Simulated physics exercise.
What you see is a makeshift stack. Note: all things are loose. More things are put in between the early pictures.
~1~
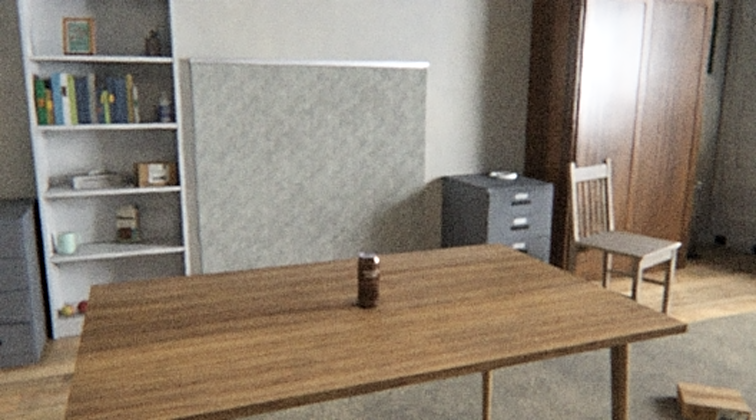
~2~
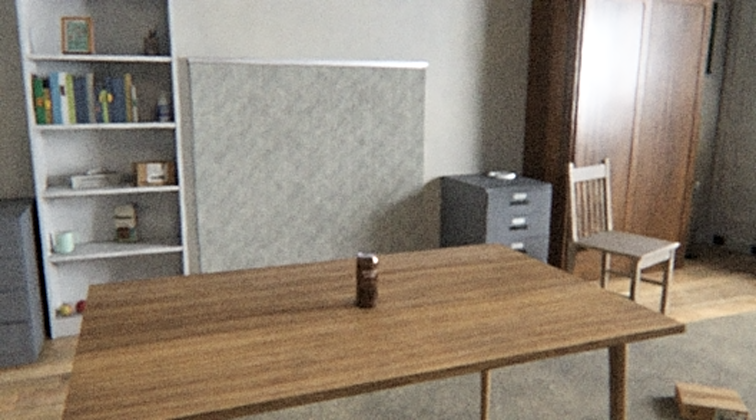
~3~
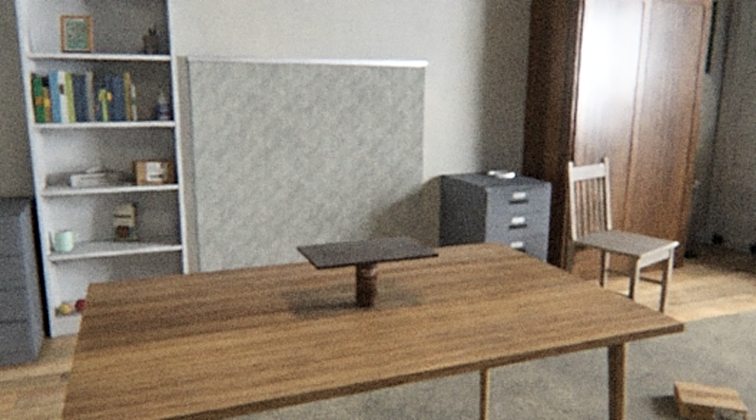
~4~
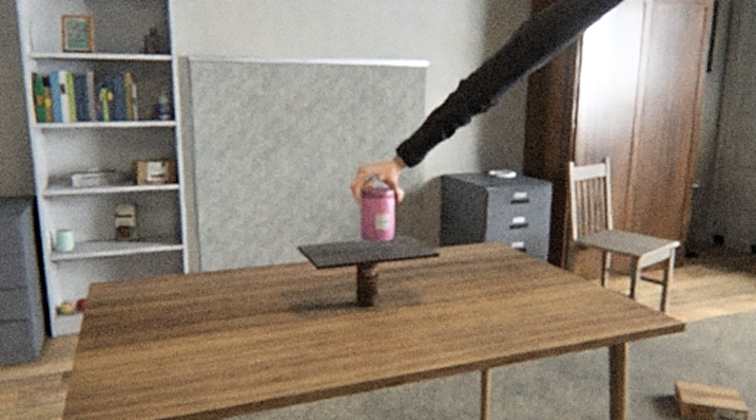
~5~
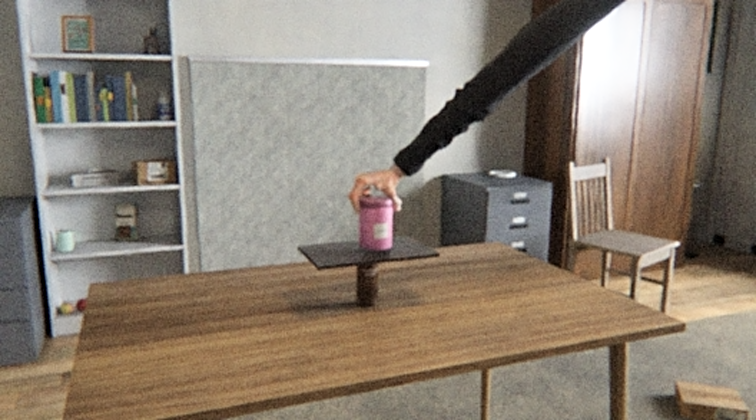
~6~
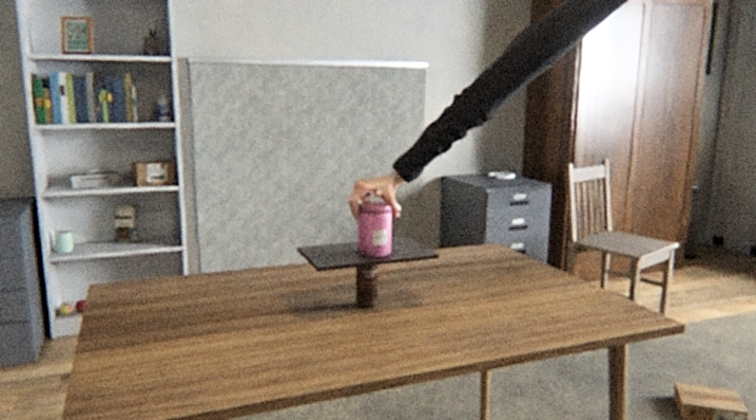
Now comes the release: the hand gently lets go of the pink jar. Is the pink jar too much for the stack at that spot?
Seems it proves sturdy enough.
Then, 0.30 s past the last view, nothing moves.
Then, 1.00 s past the last view, pink jar resting near (375, 229).
Finally, all 3 still in place. Final places as the last picture's camera would see them, pink jar near (375, 229). The stack stays up.
